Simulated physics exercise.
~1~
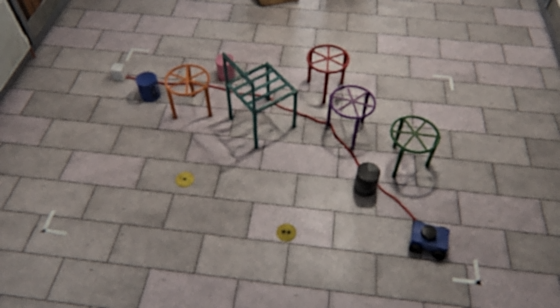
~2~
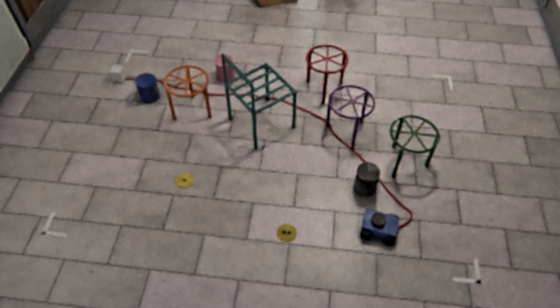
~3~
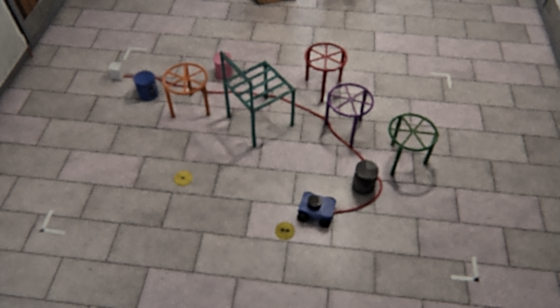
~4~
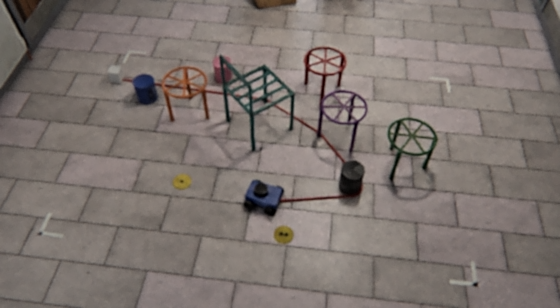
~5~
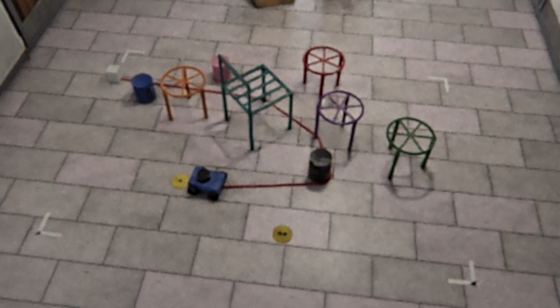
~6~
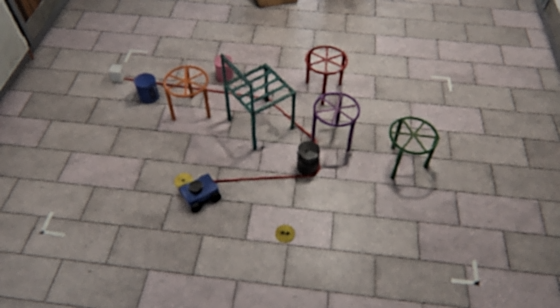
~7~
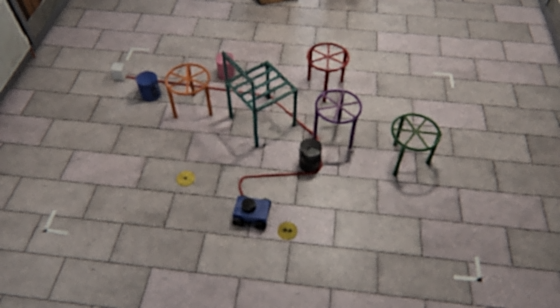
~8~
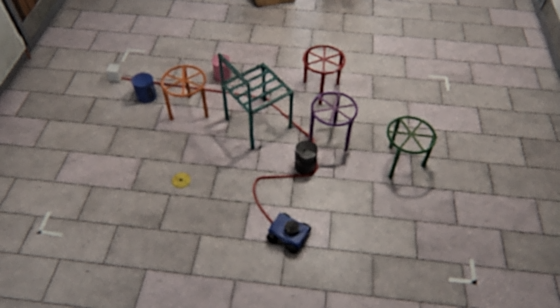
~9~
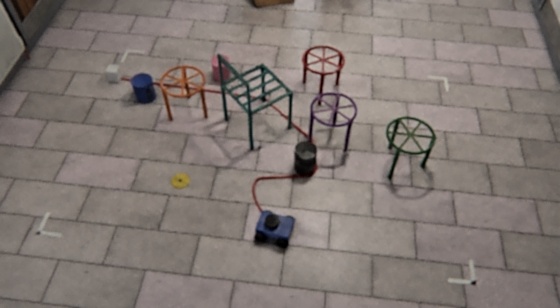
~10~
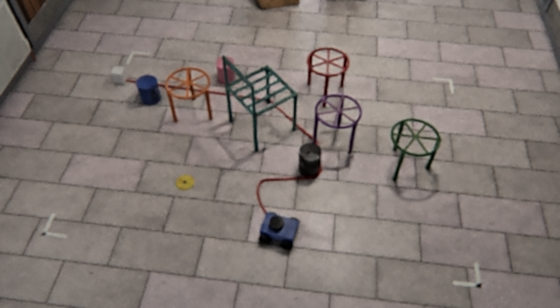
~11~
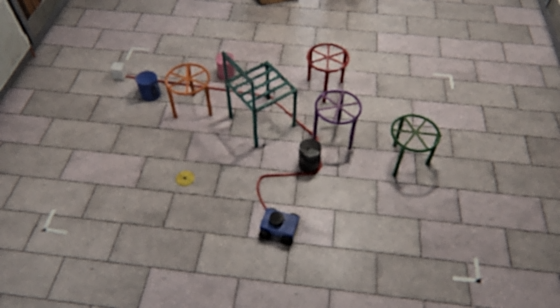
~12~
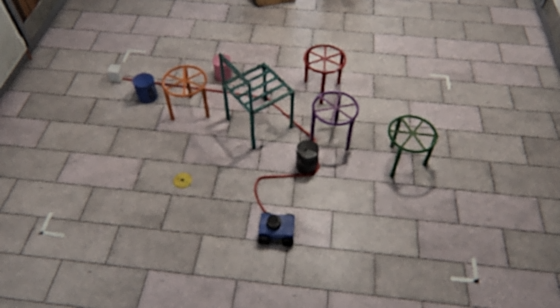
At the start, a small blue cart sits at the lower right of a tiled floor, tied to a red lead that runs back past a black tub and among colored stools, a teal chair and two buckets. The cart travels left, and the lead bends around the tub. As the lead tightens, it drags the tub left and nudges the purple stool slightly. The cart reaches the far yellow mark, then turns back toward the lower right, leaving the lead slack. It finally rests over the nearer mark, with the tub still upright in its new spot.
